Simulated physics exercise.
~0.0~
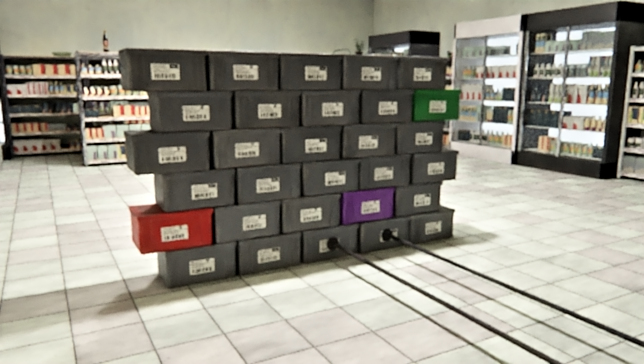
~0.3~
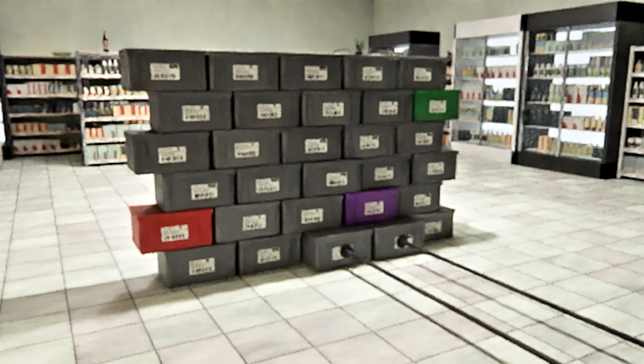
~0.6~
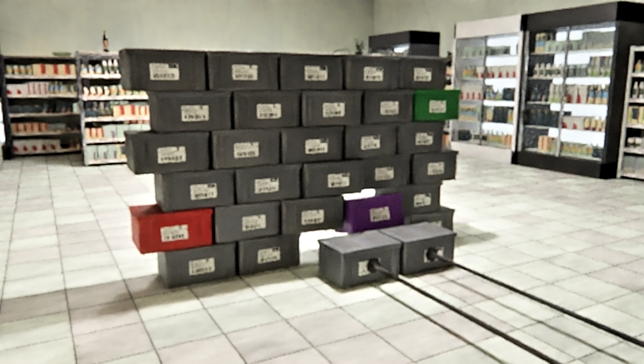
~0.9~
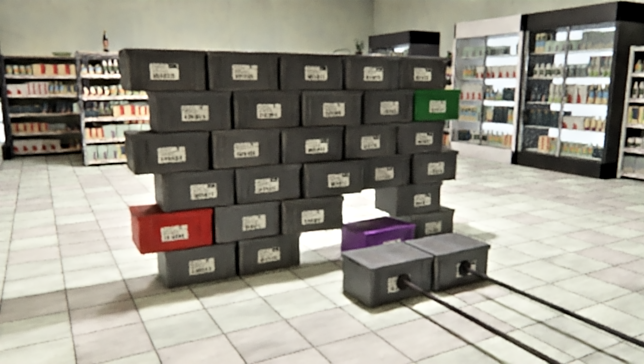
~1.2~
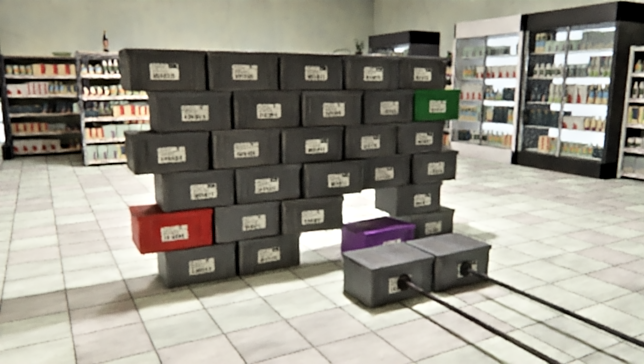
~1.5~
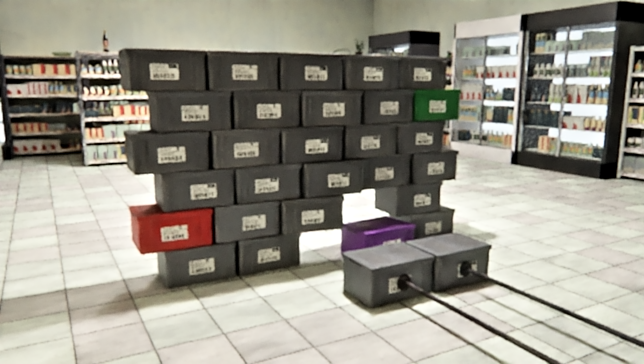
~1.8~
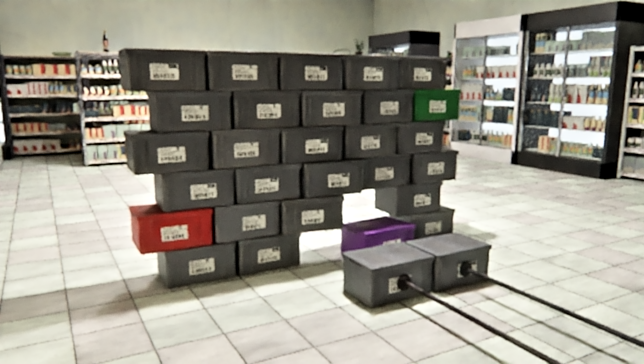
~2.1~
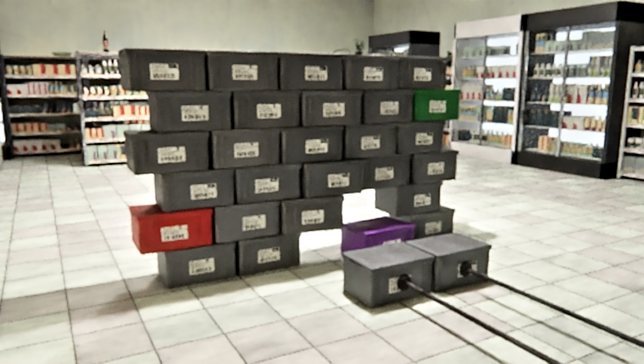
In a shop, two rods pull two bottom boxes out and the purple one drops.
